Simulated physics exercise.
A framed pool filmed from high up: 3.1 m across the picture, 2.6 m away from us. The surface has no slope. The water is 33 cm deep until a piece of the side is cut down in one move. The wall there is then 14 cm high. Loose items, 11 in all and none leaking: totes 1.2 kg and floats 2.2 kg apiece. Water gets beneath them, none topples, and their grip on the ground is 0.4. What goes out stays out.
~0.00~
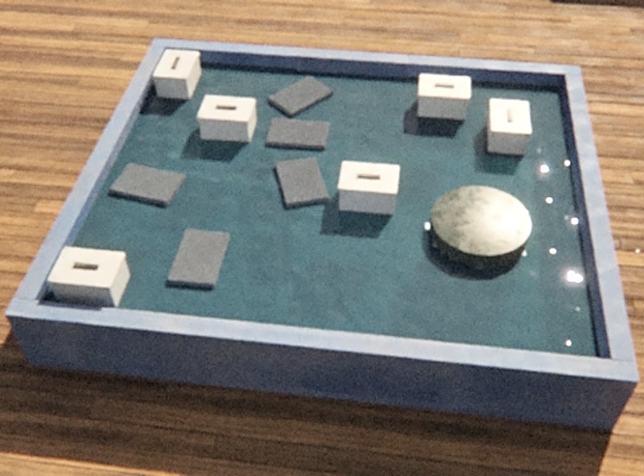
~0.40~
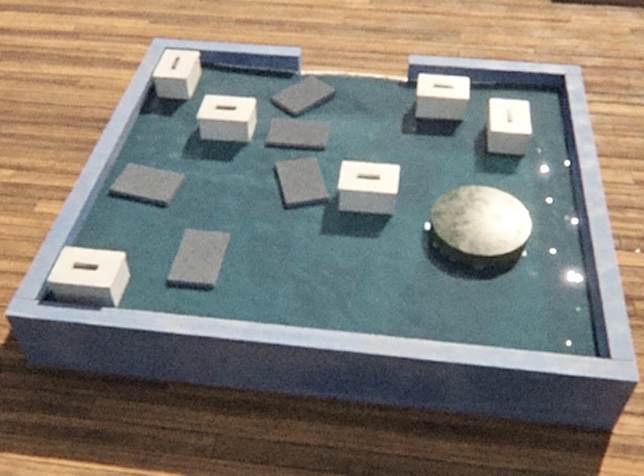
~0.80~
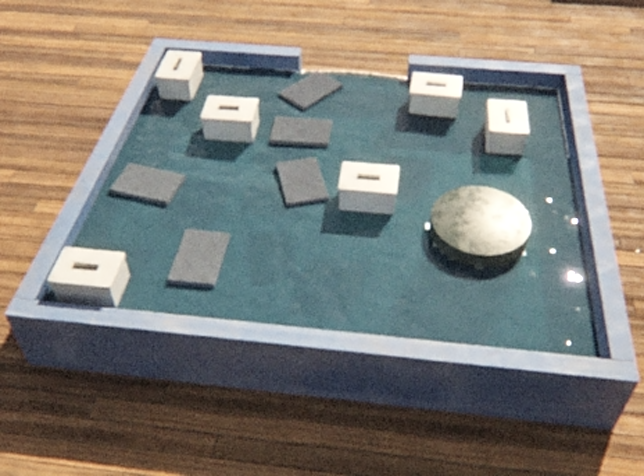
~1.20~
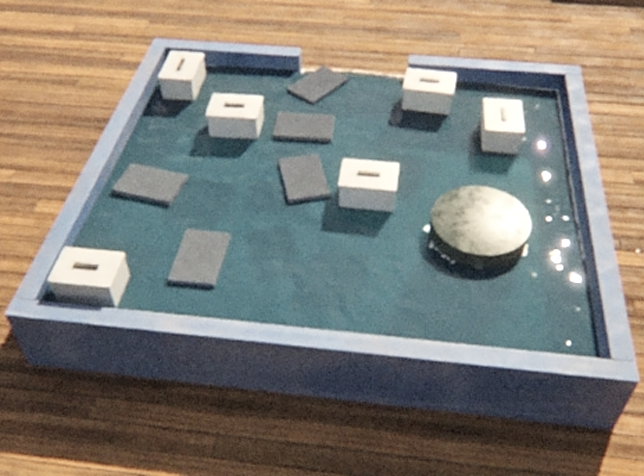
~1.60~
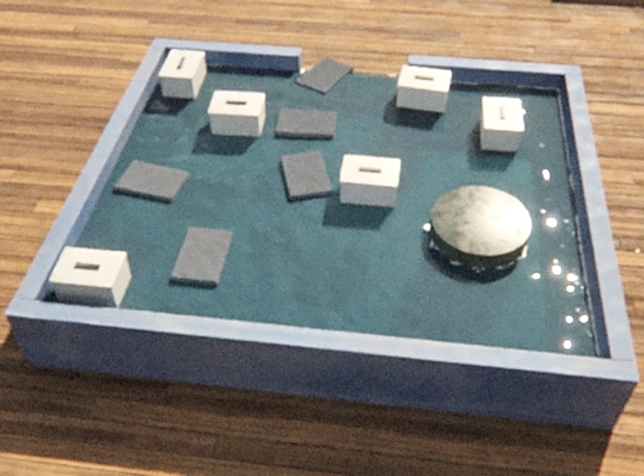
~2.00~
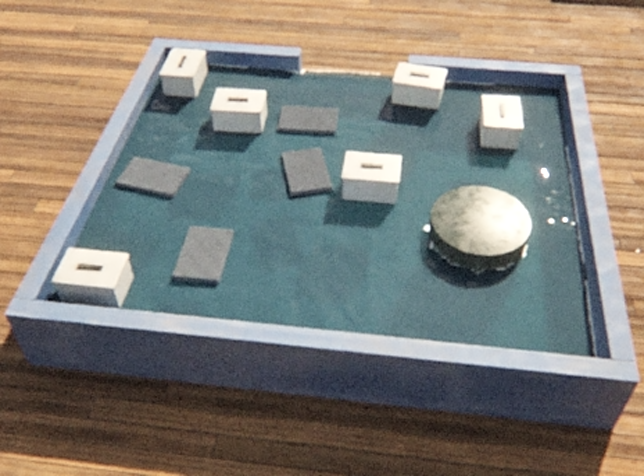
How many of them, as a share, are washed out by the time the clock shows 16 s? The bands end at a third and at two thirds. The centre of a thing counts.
Share: Between one and two thirds.
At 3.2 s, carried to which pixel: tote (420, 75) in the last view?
Near (394, 64).
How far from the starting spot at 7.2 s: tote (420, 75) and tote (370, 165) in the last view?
In that order: Washed out, 40 cm.
After 3.2 s 1 of 11 are out; 10 afloat.
After 7.2 s 3 of 11 are out; 8 afloat.
After 12.0 s 4 of 11 are out; 7 afloat.
After 16.0 s 4 of 11 are out; 7 afloat.
